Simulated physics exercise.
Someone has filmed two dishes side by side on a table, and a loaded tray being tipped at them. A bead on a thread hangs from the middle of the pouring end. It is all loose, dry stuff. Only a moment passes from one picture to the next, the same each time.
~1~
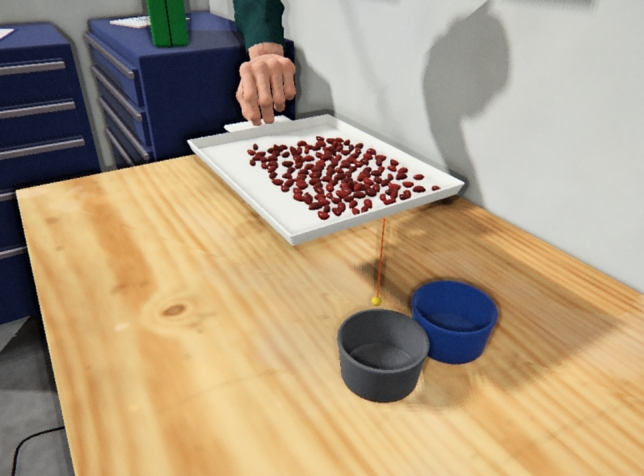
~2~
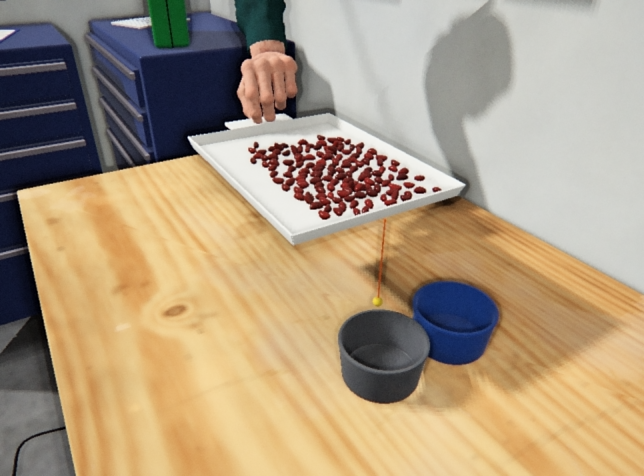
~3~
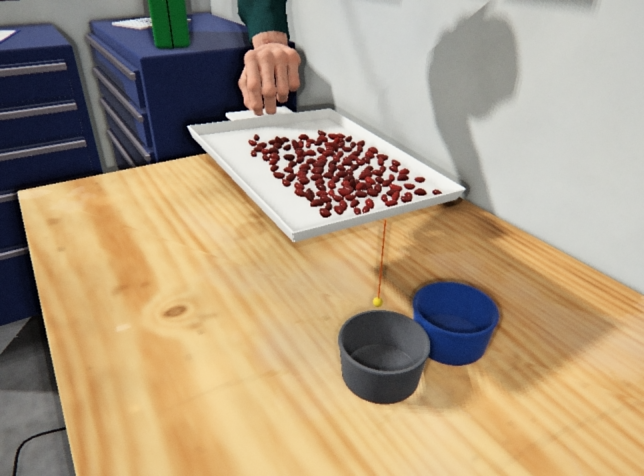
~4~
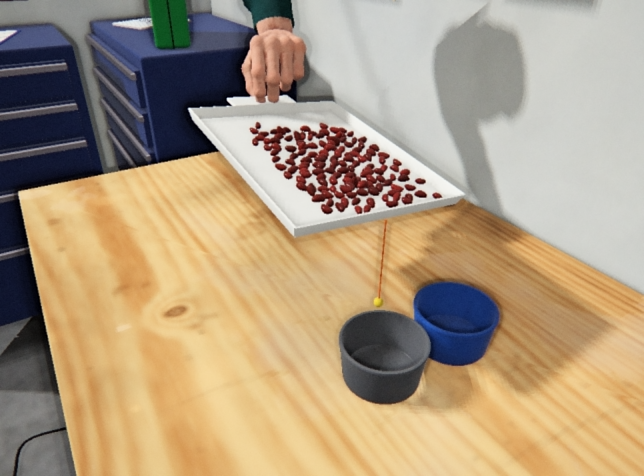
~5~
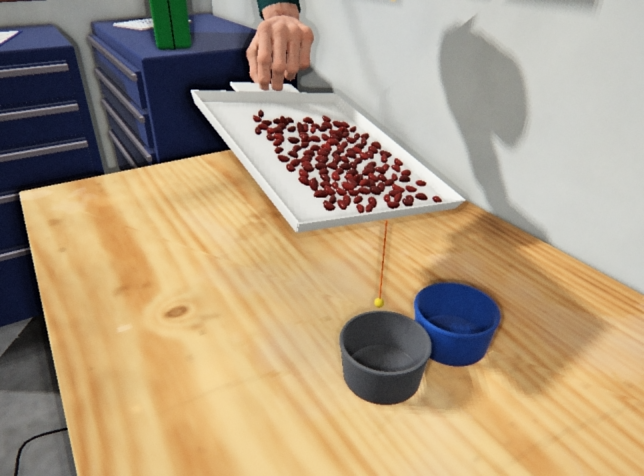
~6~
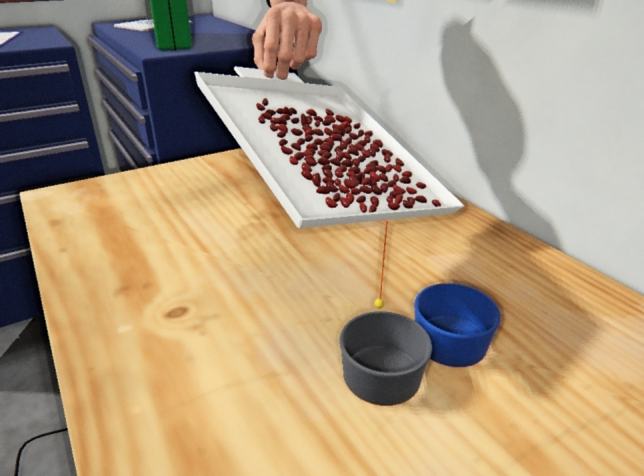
To begin with, a hand holds a white tray of dark red beans almost level above a wooden table, near a grey dish and a blue dish. The hand then gradually raises the back of the tray, steepening its slant towards the front edge, while the beans barely shift and the yellow bead hangs nearly still.
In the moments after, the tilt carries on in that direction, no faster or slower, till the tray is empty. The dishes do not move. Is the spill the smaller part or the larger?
The two hold less than half of the load.
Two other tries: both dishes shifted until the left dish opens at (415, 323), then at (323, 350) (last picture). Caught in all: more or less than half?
In turn: Below a half; the smaller part.
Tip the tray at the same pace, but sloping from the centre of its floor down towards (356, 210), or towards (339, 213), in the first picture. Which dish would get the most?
One: Left. Two: The left one.
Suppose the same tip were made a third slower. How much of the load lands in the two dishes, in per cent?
Roughly 30 in a hundred.
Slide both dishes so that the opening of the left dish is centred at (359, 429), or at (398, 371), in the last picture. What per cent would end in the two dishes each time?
First some 0, then 0 per cent.
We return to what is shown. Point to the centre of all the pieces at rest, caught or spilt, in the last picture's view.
At about (428, 314).
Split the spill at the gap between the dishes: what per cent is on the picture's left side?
Close to 50 per cent.
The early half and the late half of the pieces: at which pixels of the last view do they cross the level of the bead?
The first part at (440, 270); the rest at (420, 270).
Soon, tray tipped steeply; nearly all on the tray; a small part in the air.
A while on, tray tipped past a quarter turn; a stray few in the left dish; about a third in the right dish; about two thirds outside both; a stray few in the air.
Towards the end, tray tipped past a quarter turn; a stray few in the left dish; about a third in the right dish; about two thirds outside both.
Finally, tray tipped past a quarter turn; a stray few in the left dish; about a third in the right dish; about two thirds outside both.
